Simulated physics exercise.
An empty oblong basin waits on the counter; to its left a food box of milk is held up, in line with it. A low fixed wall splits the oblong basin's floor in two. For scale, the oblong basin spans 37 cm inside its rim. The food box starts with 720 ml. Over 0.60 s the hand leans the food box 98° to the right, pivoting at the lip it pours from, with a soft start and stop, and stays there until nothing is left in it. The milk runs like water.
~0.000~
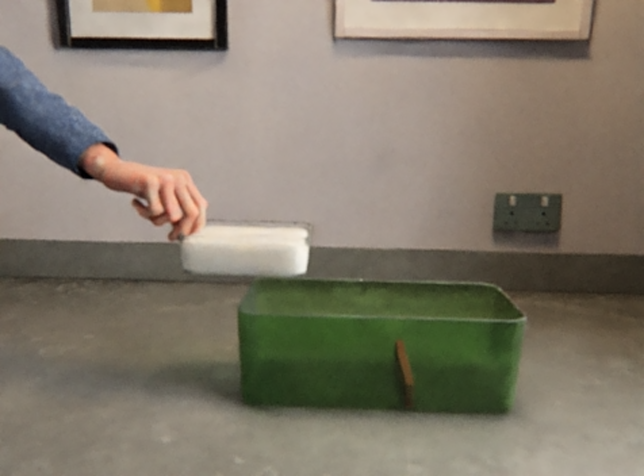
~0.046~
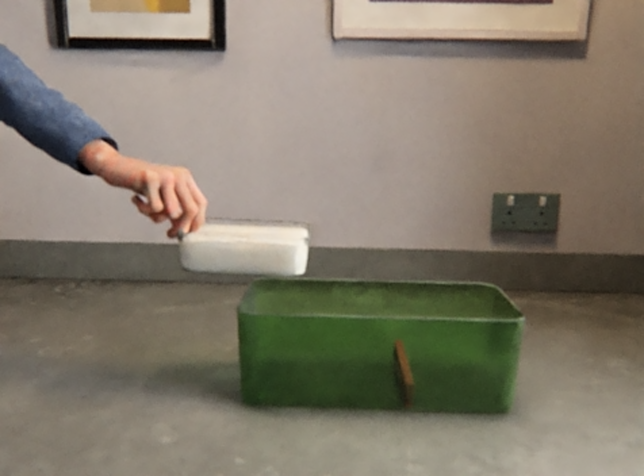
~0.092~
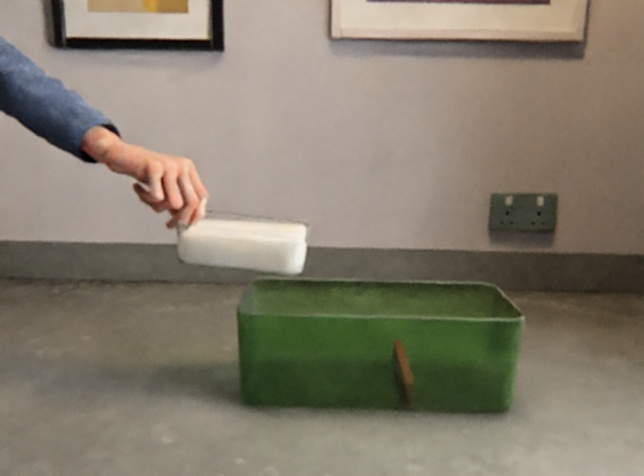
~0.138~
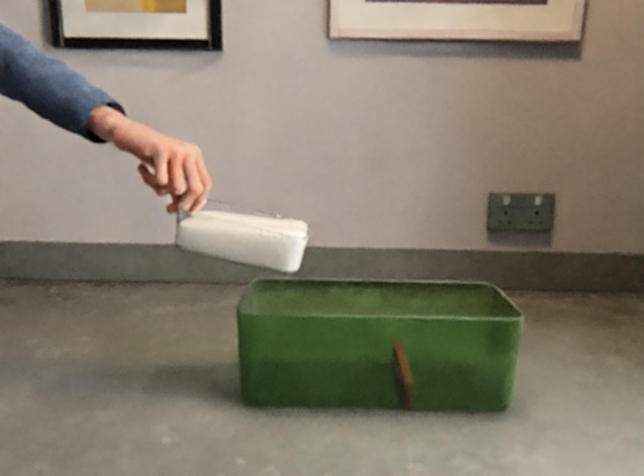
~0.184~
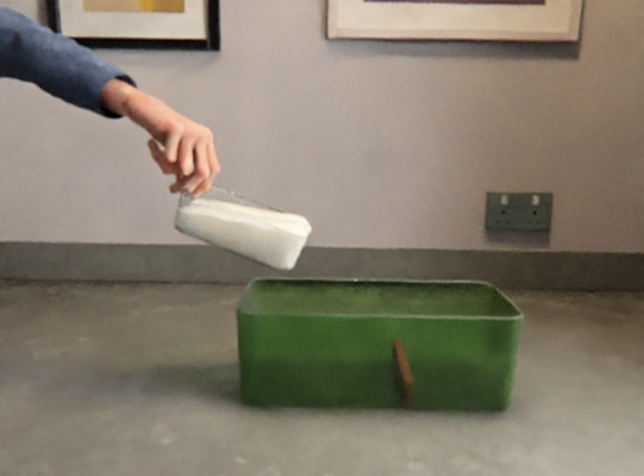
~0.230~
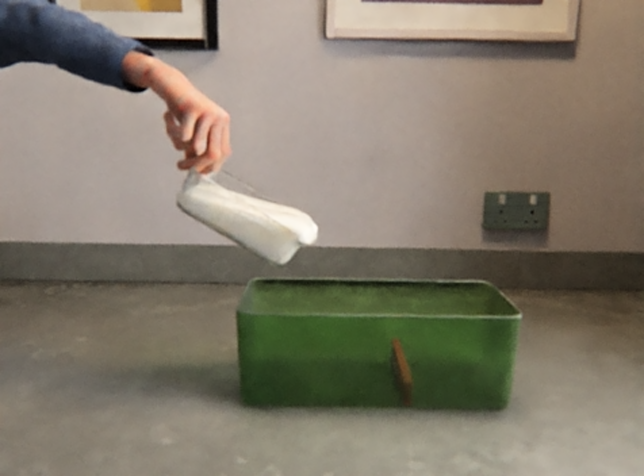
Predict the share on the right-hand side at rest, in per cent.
About 48 per cent.
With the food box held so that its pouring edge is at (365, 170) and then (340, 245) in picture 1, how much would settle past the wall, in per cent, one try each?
In turn about 50 and 60 per cent.
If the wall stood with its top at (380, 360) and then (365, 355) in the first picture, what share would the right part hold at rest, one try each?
First 65, then 70 per cent.
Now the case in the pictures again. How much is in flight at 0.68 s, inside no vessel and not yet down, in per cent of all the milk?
Near 4 in a hundred.
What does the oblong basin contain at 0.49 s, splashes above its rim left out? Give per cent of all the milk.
About 24 per cent.
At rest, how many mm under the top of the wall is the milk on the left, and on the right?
Some 24 mm on the left and 16 mm on the right.
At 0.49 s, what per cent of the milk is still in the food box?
About 16 per cent.
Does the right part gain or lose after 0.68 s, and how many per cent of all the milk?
The share moves down, by some 12 per cent.
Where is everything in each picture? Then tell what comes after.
In the first frame, it leans 0°; its right rim is at (310, 232); the milk meets the walls at (191, 233) and (309, 236); the oblong basin's rim runs from (246, 295) to (511, 302); the wall's top is at (404, 361).
In the second frame, it leans 1°; its right rim is at (309, 232); the milk meets the walls at (190, 232) and (308, 235).
In the third frame, it leans 6°; its right rim is at (308, 232); the milk meets the walls at (189, 227) and (308, 232).
In the fourth frame, it leans 12°; its right rim is at (308, 232); the milk meets the walls at (188, 217) and (308, 227).
In the fifth frame, it leans 21°; its right rim is at (307, 232); the milk meets the walls at (188, 204) and (303, 224); 4 per cent is over the edge.
In the sixth frame, it leans 31°; its right rim is at (306, 232); the milk meets the walls at (190, 188) and (290, 214); 8 per cent is over the edge.
After 0.49 s the tilt is 90° and 16 per cent is still to pour, 24 is left of the wall and 0 right of it.
After 0.68 s the tilt is 98° and 1 per cent is still to pour, 30 is left of the wall and 60 right of it.
After 0.88 s the tilt is 98° and 0 per cent is still to pour, 38 is left of the wall and 44 right of it.
After 1.10 s the tilt is 98° and 0 per cent is still to pour, 44 is left of the wall and 49 right of it.
In the end 45 per cent lies left of the wall, 48 right of it and 7 outside.
